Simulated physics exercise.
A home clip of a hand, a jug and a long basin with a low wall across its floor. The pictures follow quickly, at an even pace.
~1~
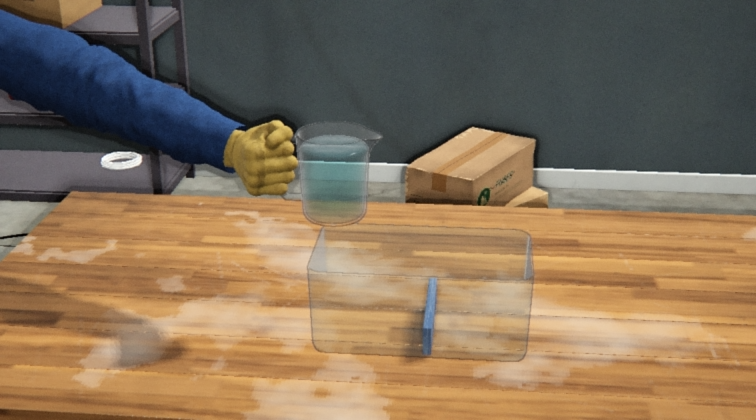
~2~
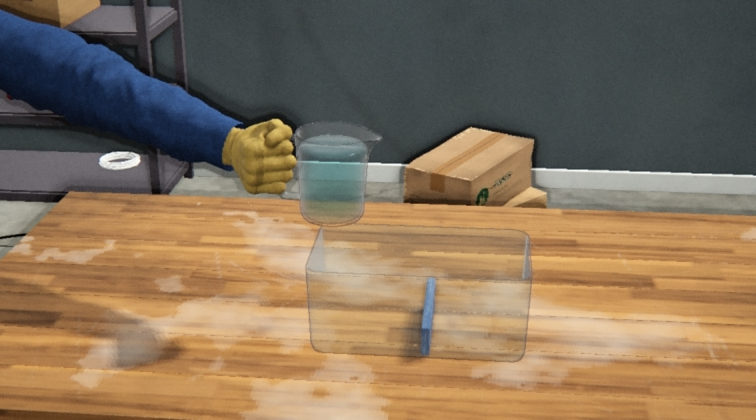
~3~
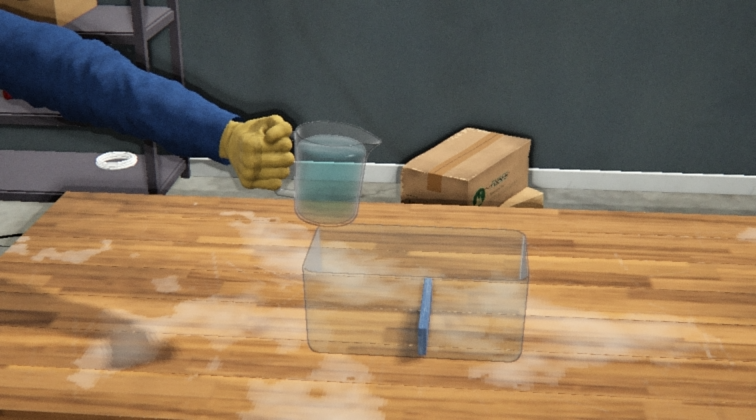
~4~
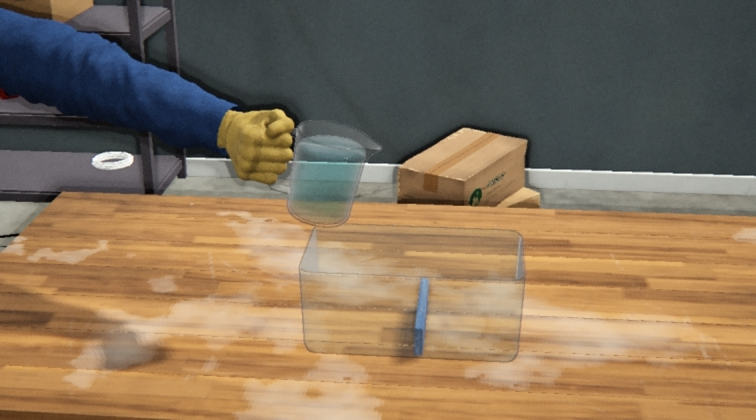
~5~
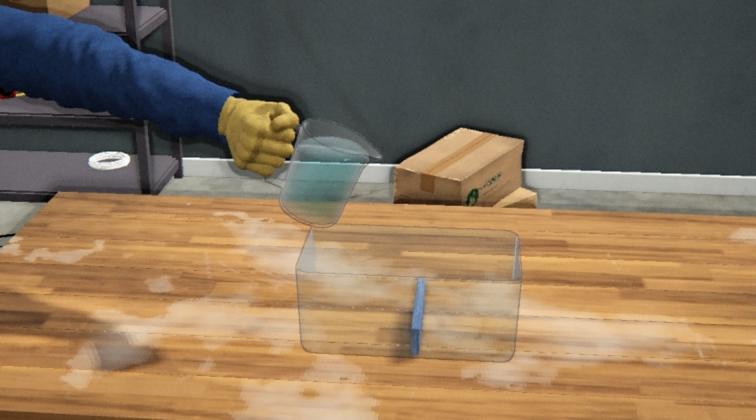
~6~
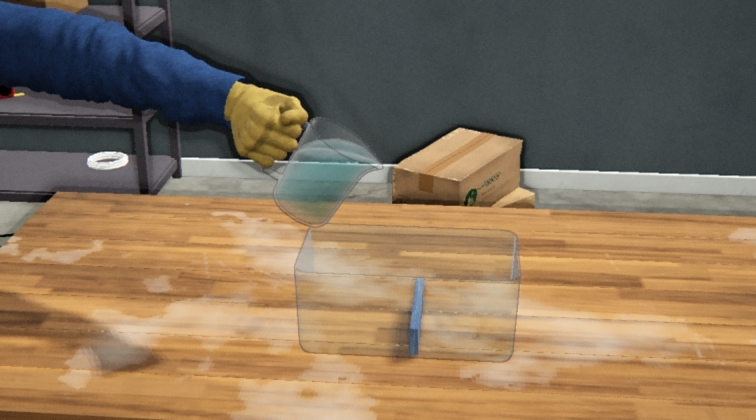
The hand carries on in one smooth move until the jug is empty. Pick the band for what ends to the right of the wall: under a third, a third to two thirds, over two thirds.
In the end from a third to two thirds is right of the wall.
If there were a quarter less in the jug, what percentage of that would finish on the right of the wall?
Close to 35 per cent.
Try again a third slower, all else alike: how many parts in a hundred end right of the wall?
Near 55 %.
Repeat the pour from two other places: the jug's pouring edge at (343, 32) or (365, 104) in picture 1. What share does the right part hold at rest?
Near 25 % and 30 %.
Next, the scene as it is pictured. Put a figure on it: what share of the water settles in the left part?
Near 45 %.
A moment on, the jug is tipped on its side and 63 per cent is still to pour, 6 is left of the wall and 11 right of it.
Next, the jug is tipped on its side and 26 per cent is still to pour, 25 is left of the wall and 34 right of it.
Then the jug is tipped on its side and 10 per cent is still to pour, 31 is left of the wall and 55 right of it.
Later the jug is tipped on its side and 3 per cent is still to pour, 39 is left of the wall and 56 right of it.
At rest 43 per cent lies left of the wall, 57 right of it and 0 outside.
